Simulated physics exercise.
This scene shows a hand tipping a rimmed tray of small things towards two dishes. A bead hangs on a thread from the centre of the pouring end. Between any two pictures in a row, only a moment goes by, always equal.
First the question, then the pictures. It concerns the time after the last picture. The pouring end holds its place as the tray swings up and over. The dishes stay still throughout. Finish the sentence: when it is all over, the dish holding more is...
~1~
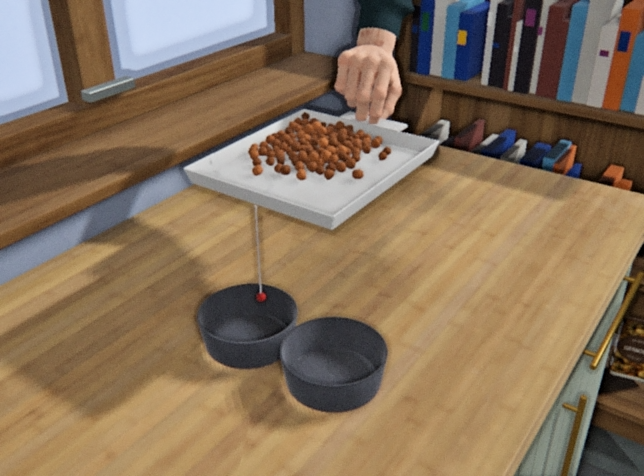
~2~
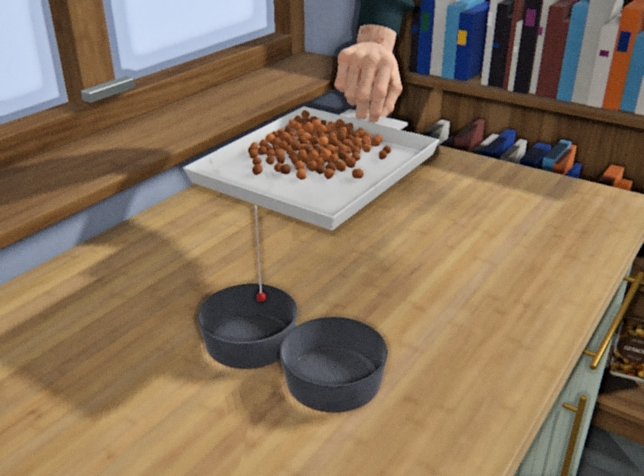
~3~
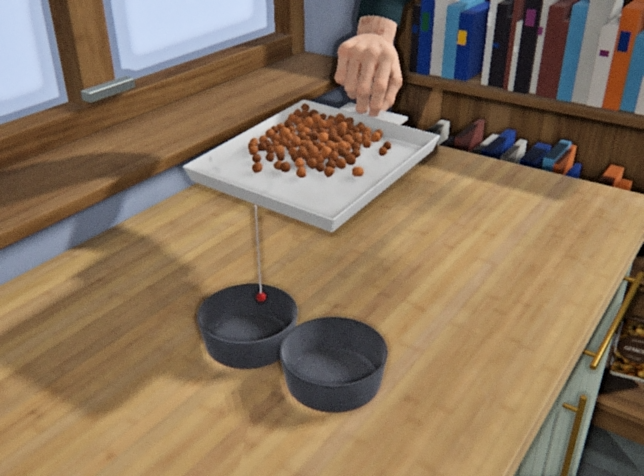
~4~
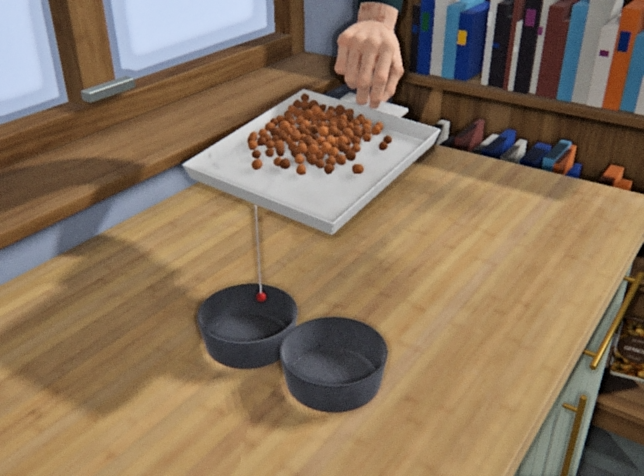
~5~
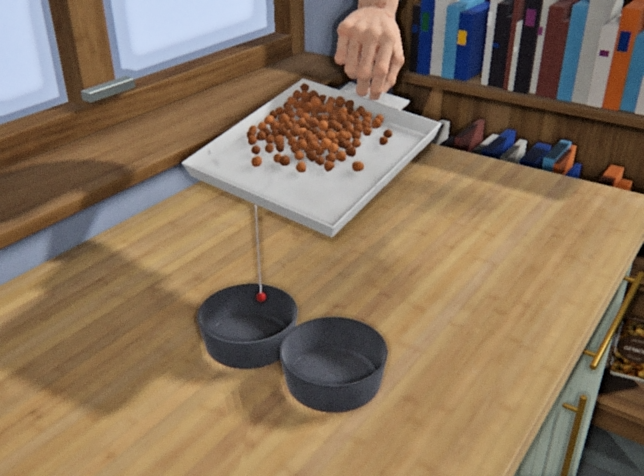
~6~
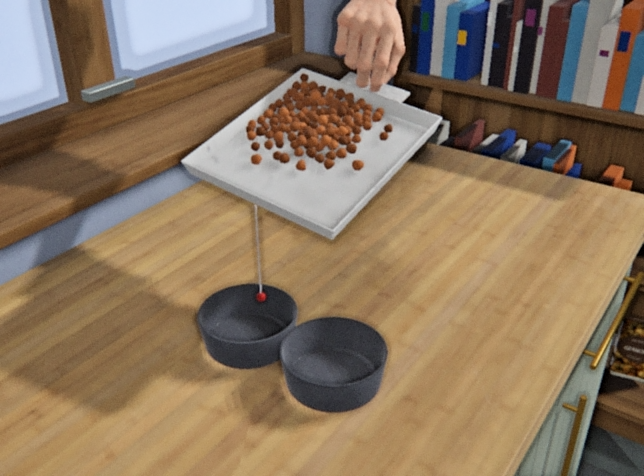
The right one.
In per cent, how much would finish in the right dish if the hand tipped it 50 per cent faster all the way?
Estimated share: Some 80%.
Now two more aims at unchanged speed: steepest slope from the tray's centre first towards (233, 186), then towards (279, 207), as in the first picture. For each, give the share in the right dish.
About 0 and 40 percent.
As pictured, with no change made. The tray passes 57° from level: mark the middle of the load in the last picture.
Somewhere around pixel (310, 195) in the last picture.
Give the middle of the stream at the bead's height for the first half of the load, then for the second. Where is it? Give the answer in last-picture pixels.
The opening part goes through (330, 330); what follows goes through (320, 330).
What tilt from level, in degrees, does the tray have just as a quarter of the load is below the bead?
Approx. 85° from level.
Soon, tray tipped steeply; most on the tray; a small part in the right dish; a small part in the air.
A while on, tray tipped right over; about two thirds on the tray; about a quarter in the right dish; a stray few outside both; a small part in the air.
Towards the end, tray tipped past a quarter turn; most in the right dish; a small part in the left dish; a small part outside both.
Finally, tray tipped past a quarter turn; most in the right dish; a small part in the left dish; a small part outside both.
